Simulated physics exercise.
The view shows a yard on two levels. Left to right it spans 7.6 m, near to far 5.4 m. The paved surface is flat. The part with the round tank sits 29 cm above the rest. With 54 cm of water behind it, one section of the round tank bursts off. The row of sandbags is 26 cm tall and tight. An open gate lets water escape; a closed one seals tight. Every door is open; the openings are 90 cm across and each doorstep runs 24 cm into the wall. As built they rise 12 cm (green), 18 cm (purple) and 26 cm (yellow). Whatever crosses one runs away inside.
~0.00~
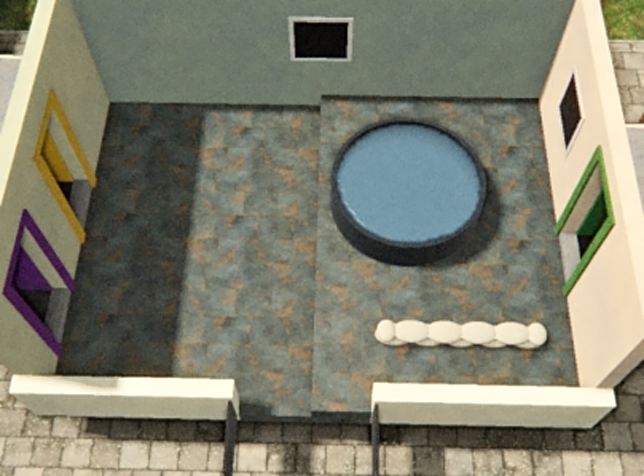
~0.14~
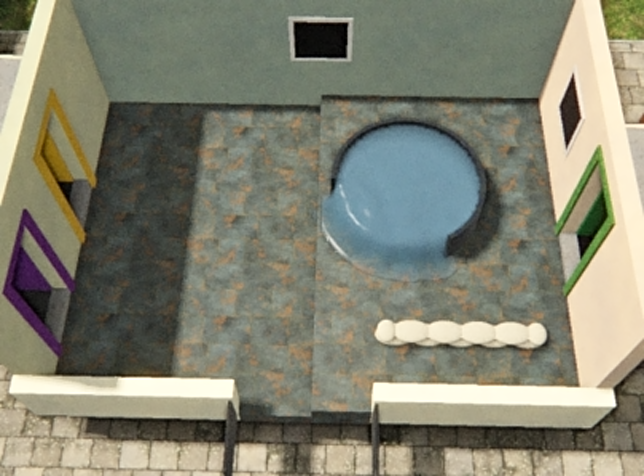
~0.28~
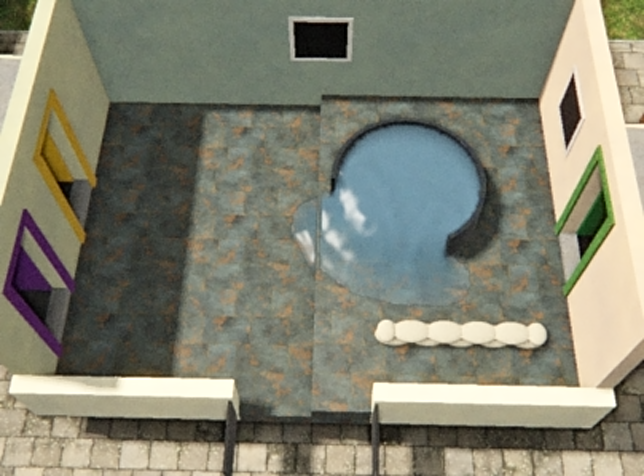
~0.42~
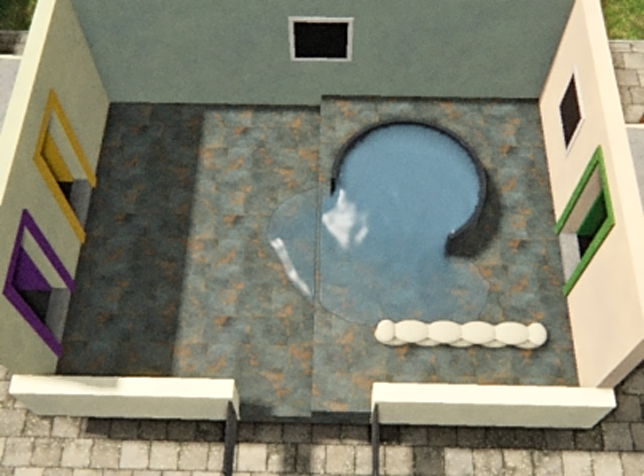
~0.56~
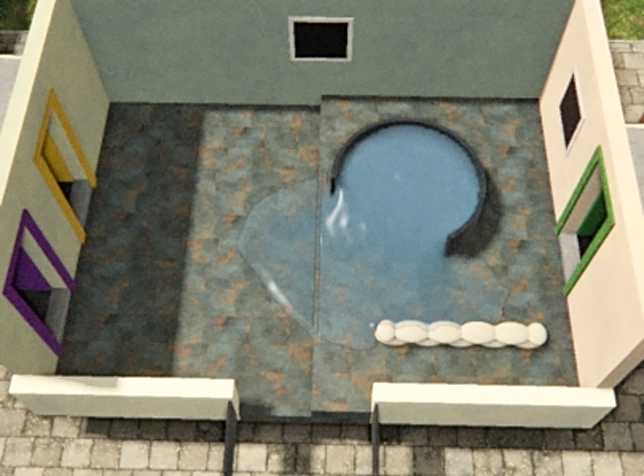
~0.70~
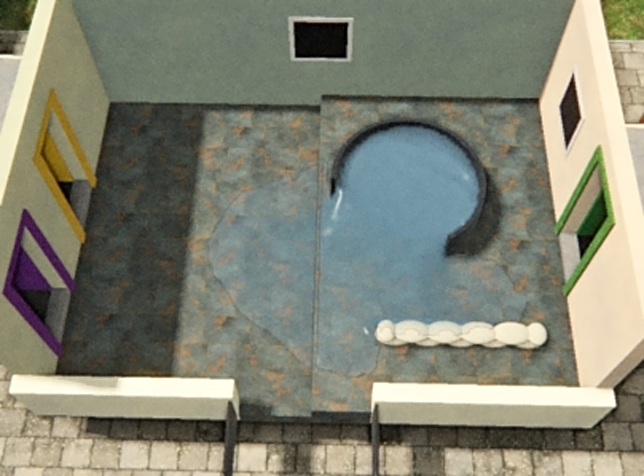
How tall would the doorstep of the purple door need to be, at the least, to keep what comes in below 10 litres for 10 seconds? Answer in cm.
Close to 19 cm is just enough.
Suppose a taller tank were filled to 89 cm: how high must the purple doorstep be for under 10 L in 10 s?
Then roughly 31 cm.
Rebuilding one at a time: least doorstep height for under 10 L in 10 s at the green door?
Roughly 9.0 cm at green.
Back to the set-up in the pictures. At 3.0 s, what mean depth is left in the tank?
Roughly 12 cm on average.
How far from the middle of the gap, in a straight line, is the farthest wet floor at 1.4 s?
Some 4.0 m out.
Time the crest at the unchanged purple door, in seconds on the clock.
Near 3.2 s.
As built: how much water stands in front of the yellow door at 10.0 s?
Some 3.5 cm.
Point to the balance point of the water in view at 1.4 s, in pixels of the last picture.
Around (375, 243).
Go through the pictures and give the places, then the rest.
The first picture shows still water, 54 cm deep, in the round tank at (408, 182); the purple door at (45, 292) is dry.
In the second picture, the gap is at (371, 248), the front 0.3 m out at (445, 274); the back of the round tank holds 54 cm.
In the third picture, the gap is at (371, 249), the front 0.7 m out at (450, 299); the back of the round tank holds 54 cm.
In the fourth picture, the front is at (464, 326), 1.2 m from the gap at (371, 250); 3.8 m2 of floor is wet, 54 cm left at the back.
In the fifth picture, the gap is at (371, 250), the front 1.5 m out at (246, 248); the back of the round tank holds 54 cm.
In the sixth picture, water pours out at (371, 250) and has run 2.0 m, to (221, 271); about 4 cm deep outside, 50 cm at the back; the purple door at (45, 292), 4.8 m from the gap, is still 2.5 m from the nearest water.
After 1.4 s water covers 40 % of the floor, deepest (31 cm) near (399, 324); it has not reached the purple door.
After 3.0 s water covers 55 % of the floor, deepest (36 cm) near (52, 394); 22 cm at the purple door, 0 litres in over its 18 cm doorstep.
After 10.0 s water covers 95 % of the floor, deepest (10 cm) near (303, 297); 4 cm at the purple door, 14 litres in over its 18 cm doorstep.
At the purple door as built, the water arrived by 1.9 s and peaked near 25 cm at 3.2 s.
With a doorstep of 17.5 cm, 16 litres would have come in within the 10 s; with 24 cm, 2 litres. So under 10 litres takes about 19 cm.
